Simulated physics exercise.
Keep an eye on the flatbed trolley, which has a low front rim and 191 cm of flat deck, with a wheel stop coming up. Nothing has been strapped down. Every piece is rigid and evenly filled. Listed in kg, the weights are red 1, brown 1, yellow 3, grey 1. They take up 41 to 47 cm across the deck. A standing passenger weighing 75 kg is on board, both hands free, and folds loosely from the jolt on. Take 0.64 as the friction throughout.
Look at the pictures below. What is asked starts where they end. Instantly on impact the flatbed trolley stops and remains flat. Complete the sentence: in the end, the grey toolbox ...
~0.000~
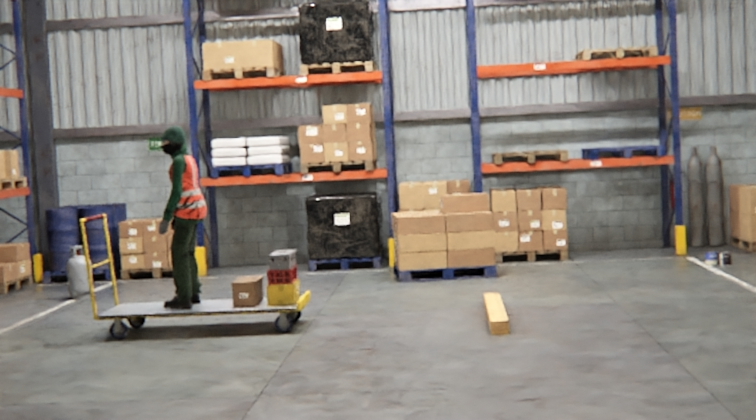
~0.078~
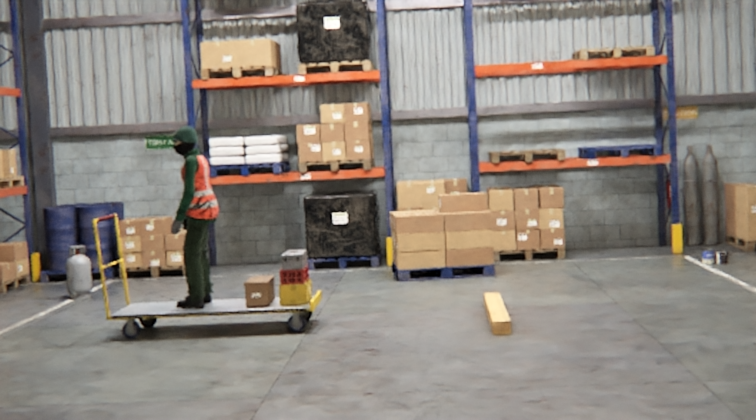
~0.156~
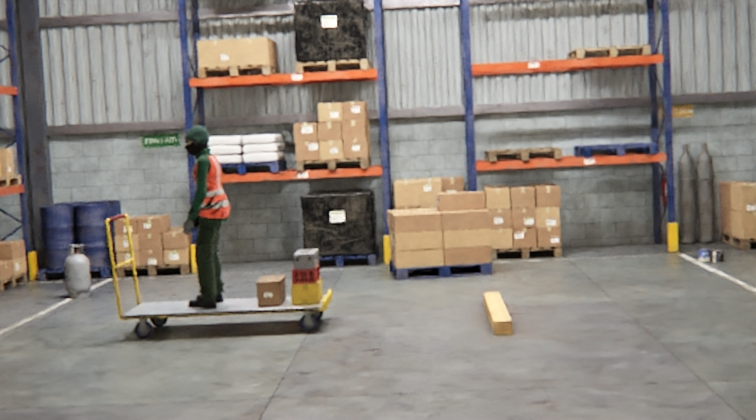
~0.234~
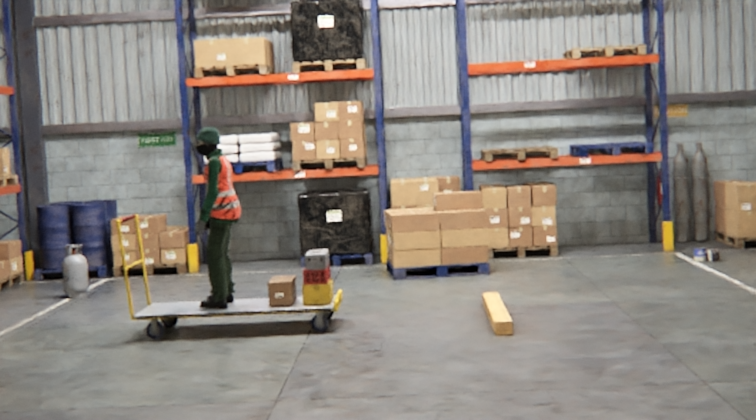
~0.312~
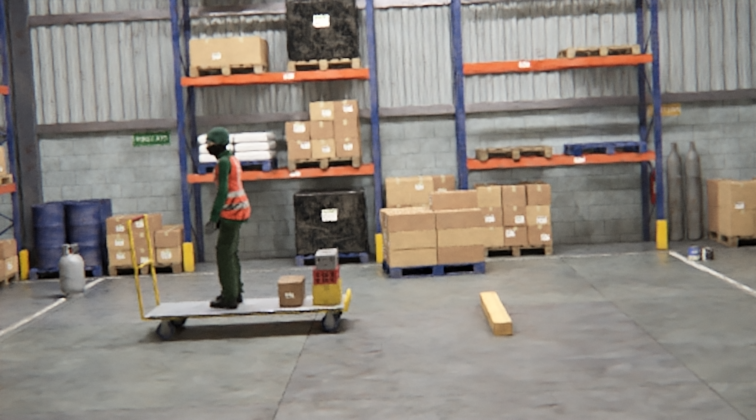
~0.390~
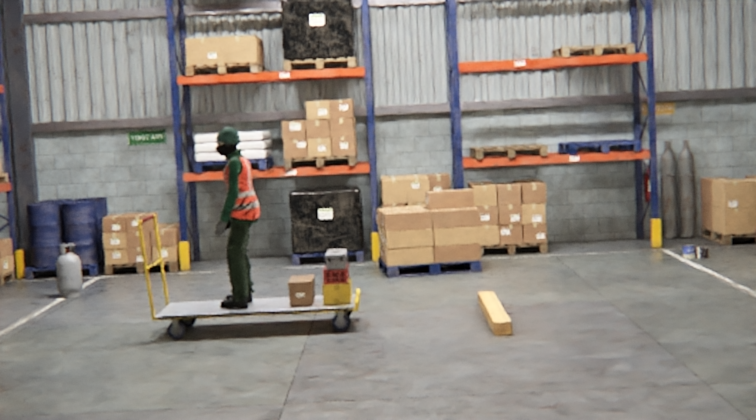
In the end, the grey toolbox has gone over the front rim.
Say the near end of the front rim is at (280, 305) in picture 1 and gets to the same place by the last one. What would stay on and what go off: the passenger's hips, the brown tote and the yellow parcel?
Result: Hips gone; brown safe; yellow safe.
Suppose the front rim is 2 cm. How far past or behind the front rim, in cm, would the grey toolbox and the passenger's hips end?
Rest positions from the front rim: Grey 40 cm past; hips 40 cm behind.
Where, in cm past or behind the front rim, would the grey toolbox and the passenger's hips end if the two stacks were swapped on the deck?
Grey 70 past, hips 40 behind.
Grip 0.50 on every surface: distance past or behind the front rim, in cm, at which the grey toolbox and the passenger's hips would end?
You'd see the grey one settle 50 cm beyond the front rim while the hips stop 40 cm short of it.
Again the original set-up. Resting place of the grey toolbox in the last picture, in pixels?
End point: About (527, 306) px.
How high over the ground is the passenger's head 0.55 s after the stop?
Height: Approx. 80 cm up.
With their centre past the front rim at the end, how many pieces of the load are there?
Count: 2.
The wheels strike at 1.41 s.
After 1.96 s the grey toolbox is 19 cm past the rim, tilted 70°, near (512, 265) in the last picture's view.
After 2.41 s the grey toolbox is 32 cm past the rim, tilted 90°, near (527, 306) in the last picture's view.
Final state at 4.2 s, past the rim, red crate and grey toolbox; behind it, brown tote, yellow parcel and the passenger's hips.
